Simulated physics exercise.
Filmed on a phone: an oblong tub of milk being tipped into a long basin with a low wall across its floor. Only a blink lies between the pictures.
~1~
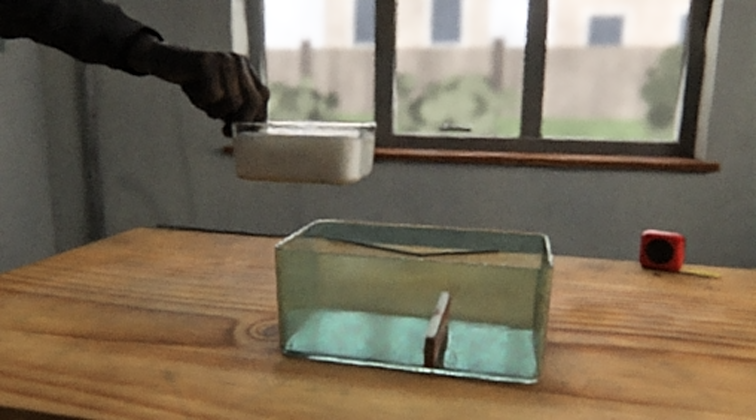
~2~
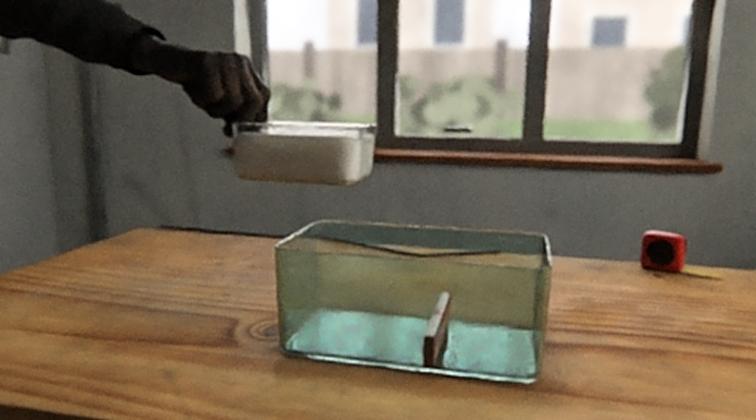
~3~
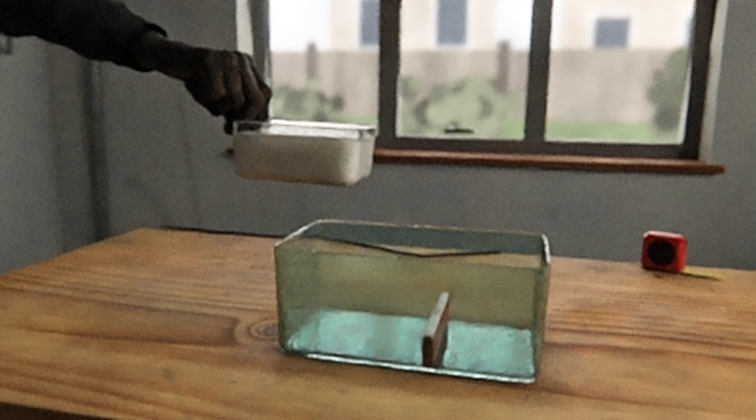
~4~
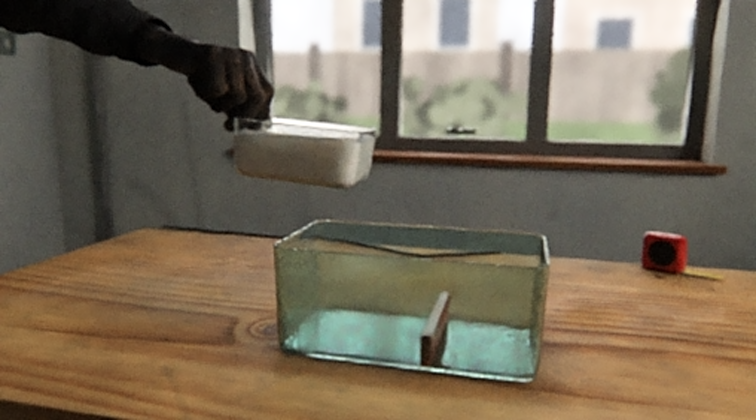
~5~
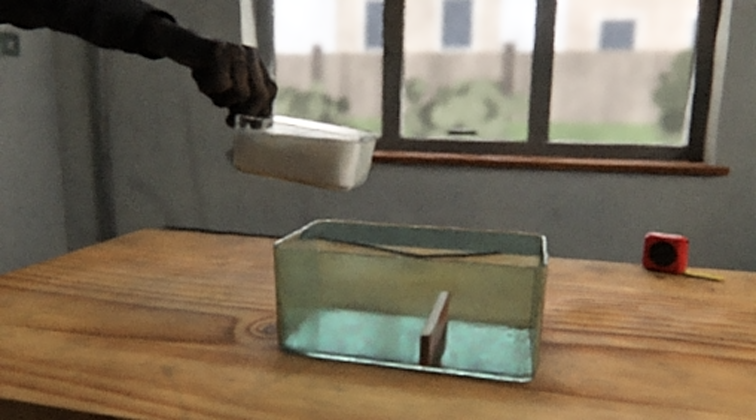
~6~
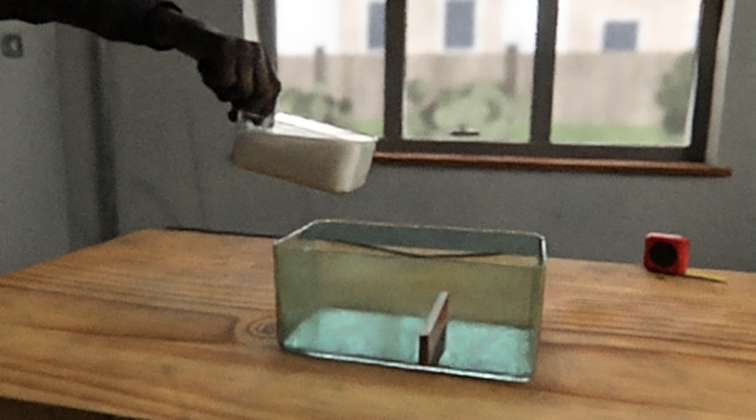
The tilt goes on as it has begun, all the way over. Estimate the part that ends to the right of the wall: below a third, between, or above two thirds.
It comes to not even a third.
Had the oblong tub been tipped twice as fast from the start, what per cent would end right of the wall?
About 15 per cent.
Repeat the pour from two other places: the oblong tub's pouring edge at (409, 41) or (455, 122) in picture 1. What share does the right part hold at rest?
Near 65 % and 75 %.
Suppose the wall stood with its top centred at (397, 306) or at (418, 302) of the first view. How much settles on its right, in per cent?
In turn 70 and 50 in a hundred.
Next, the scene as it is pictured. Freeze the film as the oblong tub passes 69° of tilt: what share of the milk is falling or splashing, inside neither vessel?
Near 35 %.
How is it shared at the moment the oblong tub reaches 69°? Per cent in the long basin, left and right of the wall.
Left: 30 %. Right: 5 %.
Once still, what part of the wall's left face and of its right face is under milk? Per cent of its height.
Left: 60 %. Right: 20 %.
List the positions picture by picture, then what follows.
The first picture shows tilt 0°; pouring edge (368, 126); surface from (249, 132) to (367, 135); the long basin's rim runs from (297, 235) to (549, 252); the wall's top is at (439, 314).
The second picture shows tilt 1°; pouring edge (368, 127); surface from (250, 132) to (367, 136).
The third picture shows tilt 2°; pouring edge (368, 129); surface from (251, 132) to (367, 137).
The fourth picture shows tilt 5°; pouring edge (368, 132); surface from (251, 131) to (367, 138).
The fifth picture shows tilt 8°; pouring edge (369, 136); surface from (252, 131) to (368, 139).
The sixth picture shows tilt 13°; pouring edge (369, 142); surface from (253, 131) to (369, 140).
A moment on, the oblong tub is tipped part way and 36 per cent is still to pour, 28 is left of the wall and 3 right of it.
Next, the oblong tub is tipped right over and 6 per cent is still to pour, 78 is left of the wall and 13 right of it.
Then the oblong tub is tipped right over and 0 per cent is still to pour, 85 is left of the wall and 15 right of it.
Later the oblong tub is tipped right over and 0 per cent is still to pour, 83 is left of the wall and 16 right of it.
At rest 83 per cent lies left of the wall, 16 right of it and 1 outside.
